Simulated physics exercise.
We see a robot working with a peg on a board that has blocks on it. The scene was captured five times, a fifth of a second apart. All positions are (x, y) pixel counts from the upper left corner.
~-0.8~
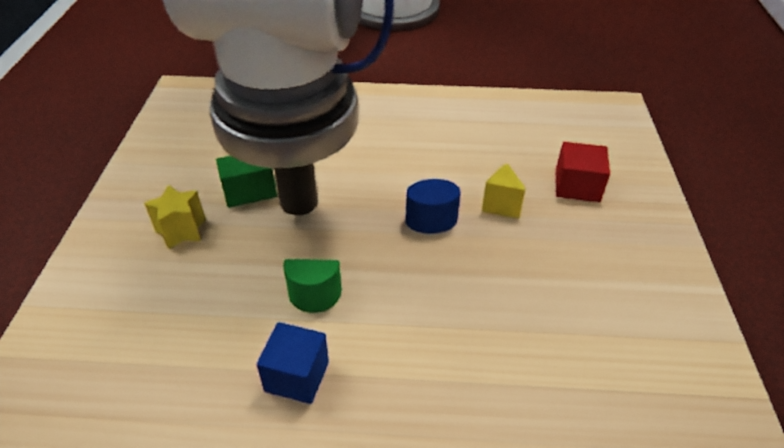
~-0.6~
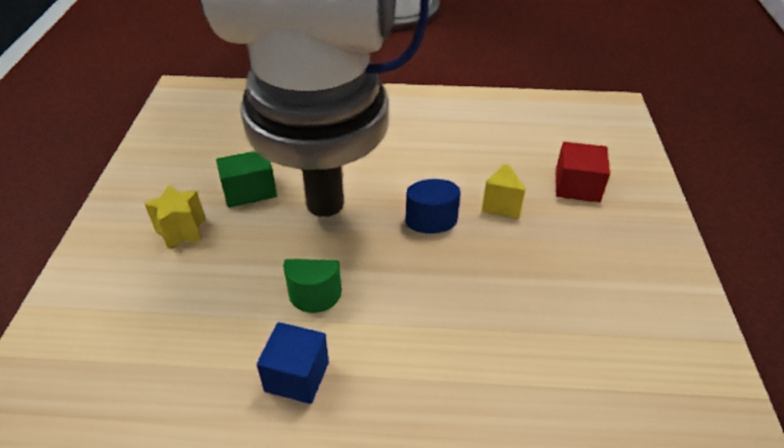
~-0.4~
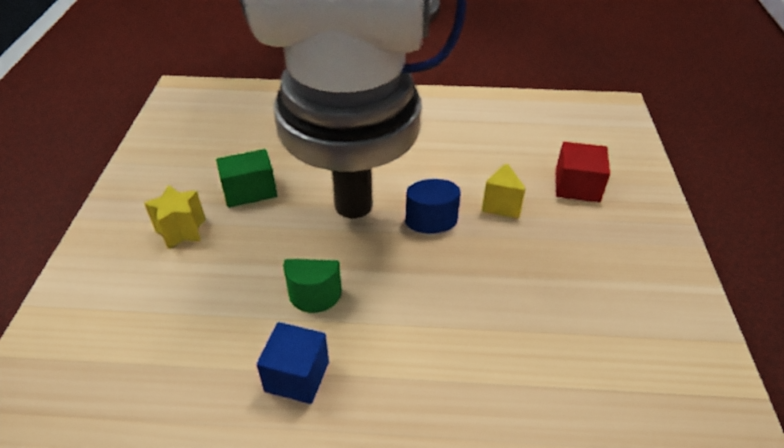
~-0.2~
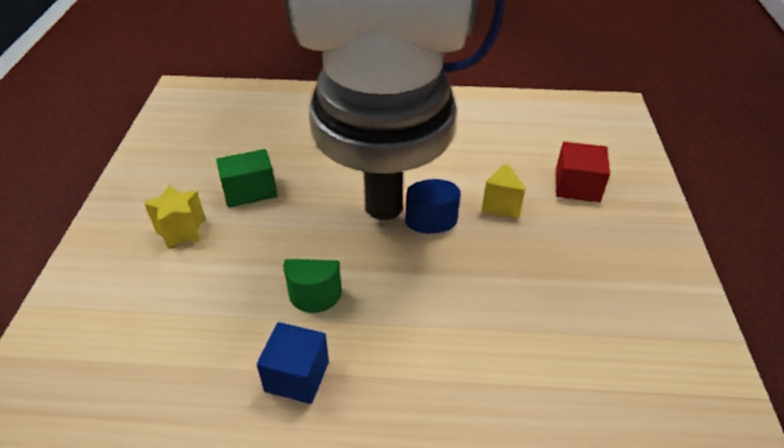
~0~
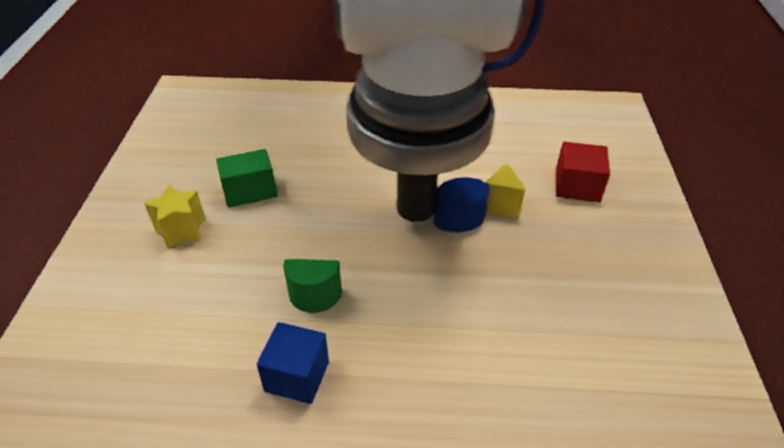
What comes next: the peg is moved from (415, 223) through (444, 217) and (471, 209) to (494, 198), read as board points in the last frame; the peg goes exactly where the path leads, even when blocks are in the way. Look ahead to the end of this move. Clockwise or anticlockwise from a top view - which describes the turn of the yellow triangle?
The twist is anticlockwise.
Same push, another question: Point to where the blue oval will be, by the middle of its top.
I predict (540, 187).
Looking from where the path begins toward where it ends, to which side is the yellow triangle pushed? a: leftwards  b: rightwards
The one that fits is b, rightwards.
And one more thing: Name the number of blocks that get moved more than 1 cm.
The result: Two blocks.
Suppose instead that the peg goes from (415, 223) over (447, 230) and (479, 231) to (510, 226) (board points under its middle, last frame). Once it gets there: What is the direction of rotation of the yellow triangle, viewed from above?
The turn is clockwise.
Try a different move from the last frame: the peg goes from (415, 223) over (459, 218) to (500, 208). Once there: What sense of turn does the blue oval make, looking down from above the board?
The twist is clockwise.
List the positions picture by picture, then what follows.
In the first picture, peg tip at (299, 203); block tops, blue oval at (434, 191); yellow triangle at (506, 177); red square at (586, 157).
In the second picture, peg at (326, 204); blocks unchanged.
In the third picture, peg at (354, 206); blocks unchanged.
In the fourth picture, peg at (384, 207); blocks unchanged.
In the fifth picture, peg at (416, 209); blue oval at (463, 189); yellow triangle at (506, 177); red square at (586, 157).
What follows on the original path. Halfway along, peg at (461, 198); blue oval at (510, 184), turned 15° clockwise; yellow triangle at (544, 169), turned 40° anticlockwise.
At the end, peg at (497, 184); blue oval at (540, 187), turned 75° clockwise; yellow triangle at (567, 177), turned 70° anticlockwise; red square in place.
